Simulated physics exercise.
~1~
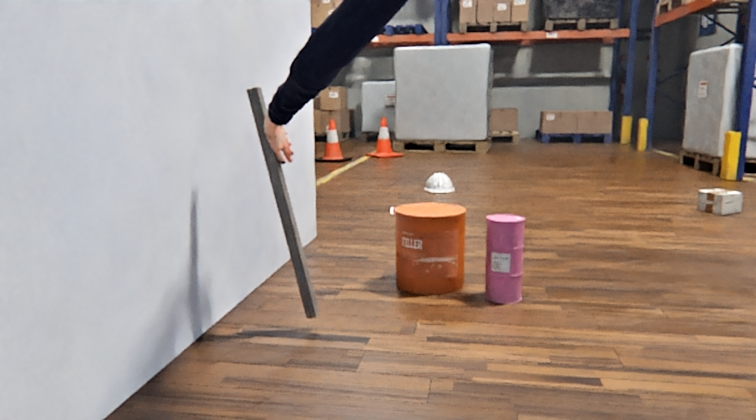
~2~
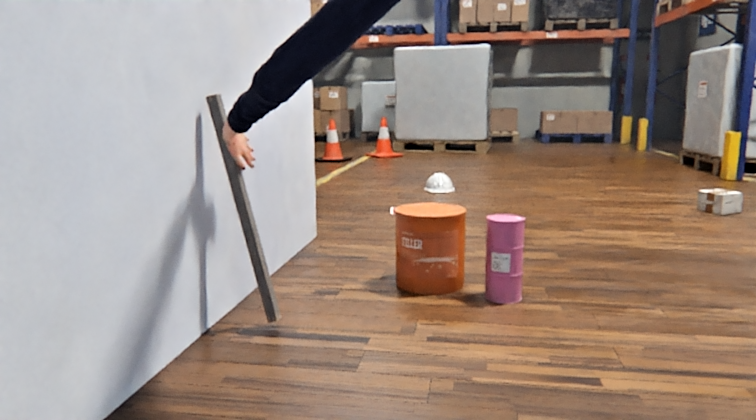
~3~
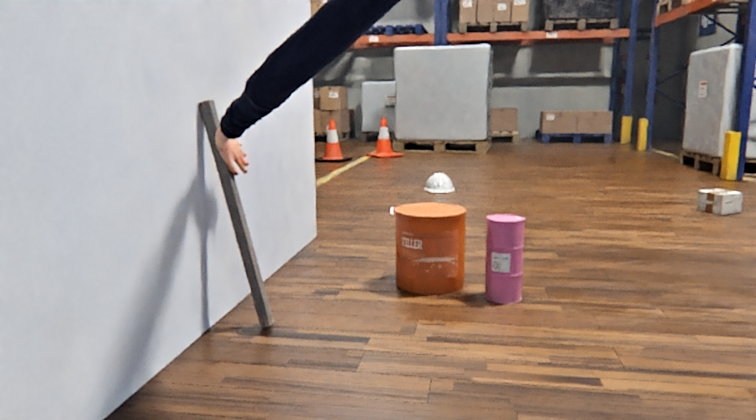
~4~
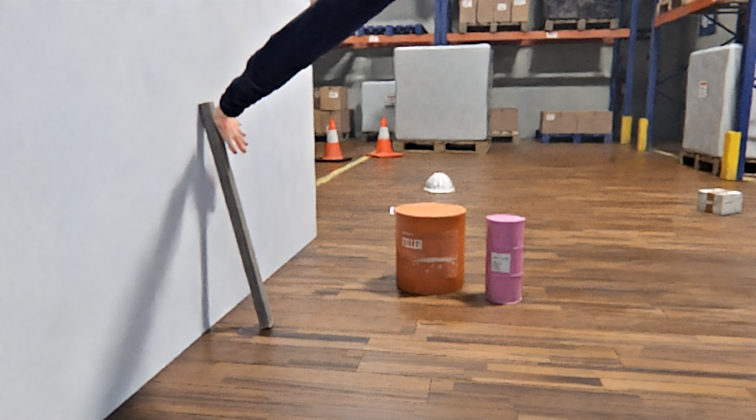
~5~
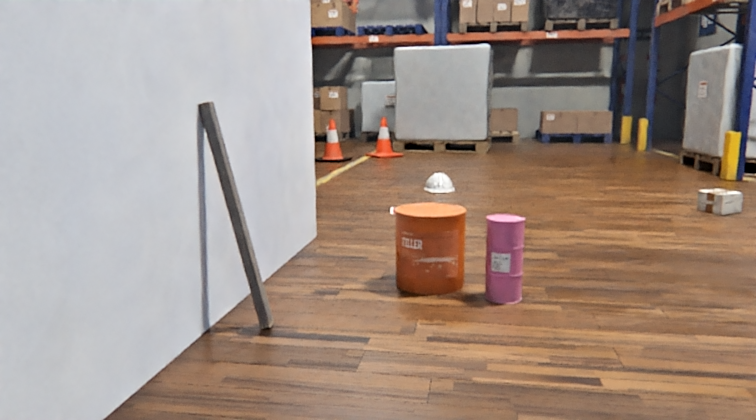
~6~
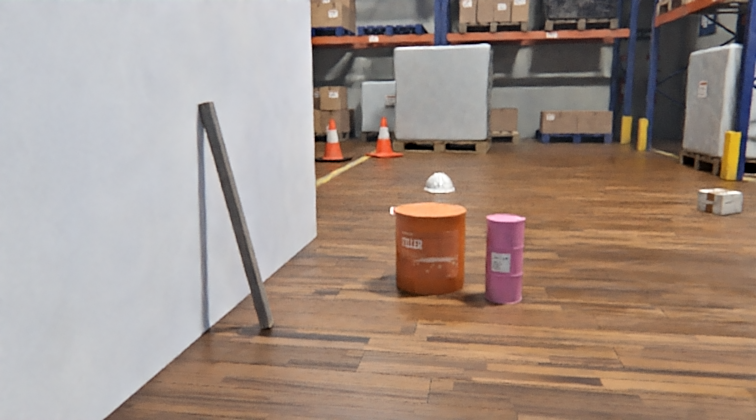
The clip shows a hand moving a grey pole left to lean against a pale wall, near an orange pail and a pink canister on a wooden floor. The hand lets go and withdraws, and the pole stays leaning while the pail and canister remain in place.
